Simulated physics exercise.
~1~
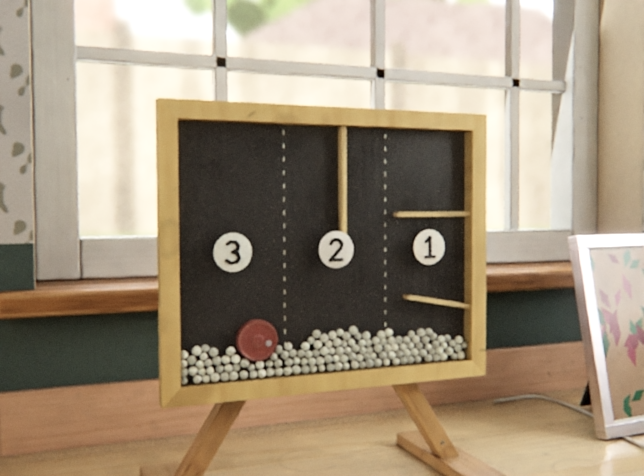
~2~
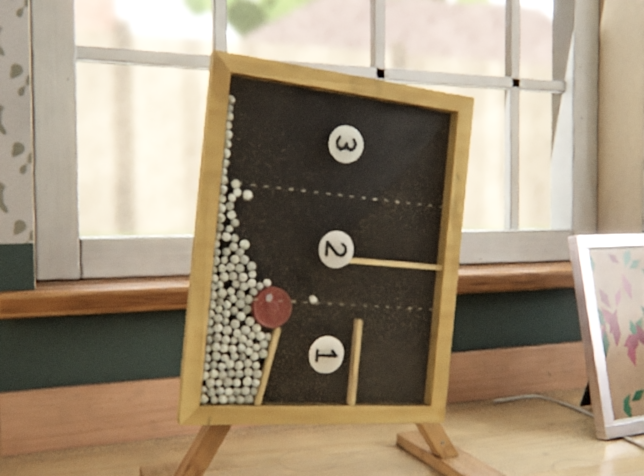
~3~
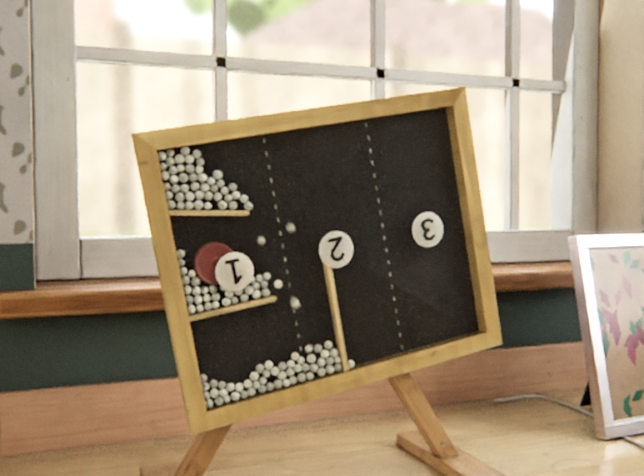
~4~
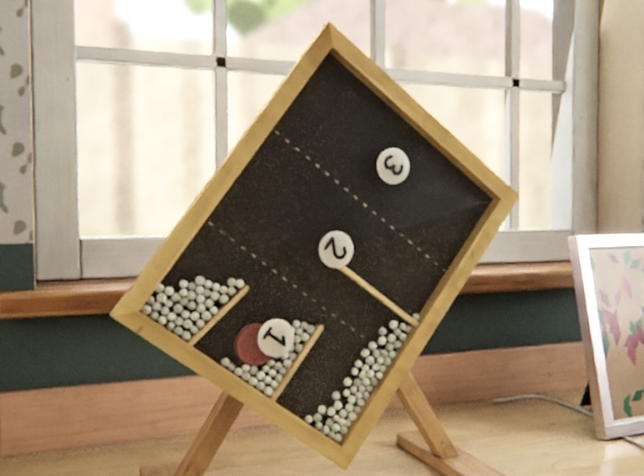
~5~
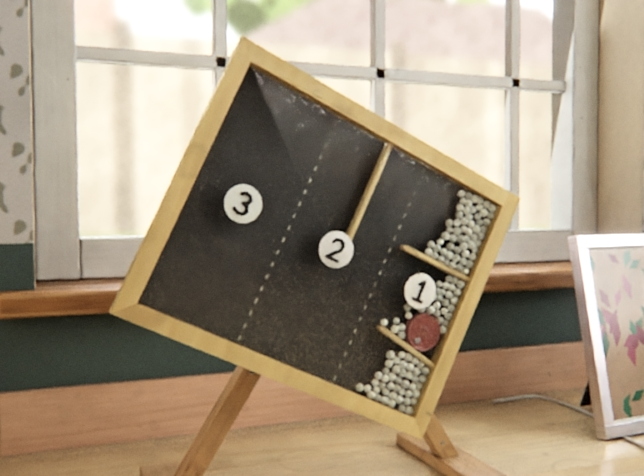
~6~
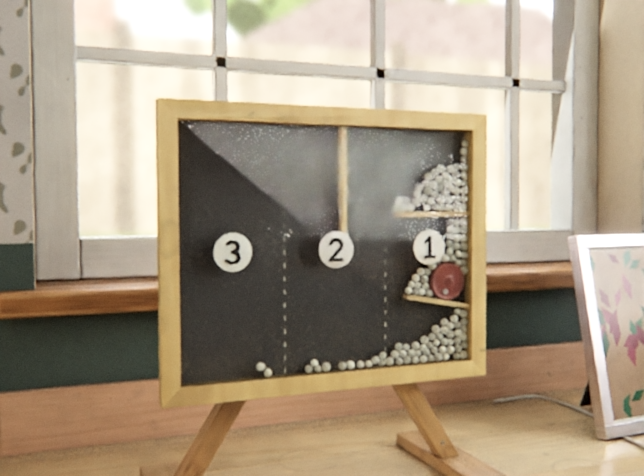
Wood-framed case of small white pellets and a red disc tipping nearly upside down, then swinging back level, disc resting right on a ledge.
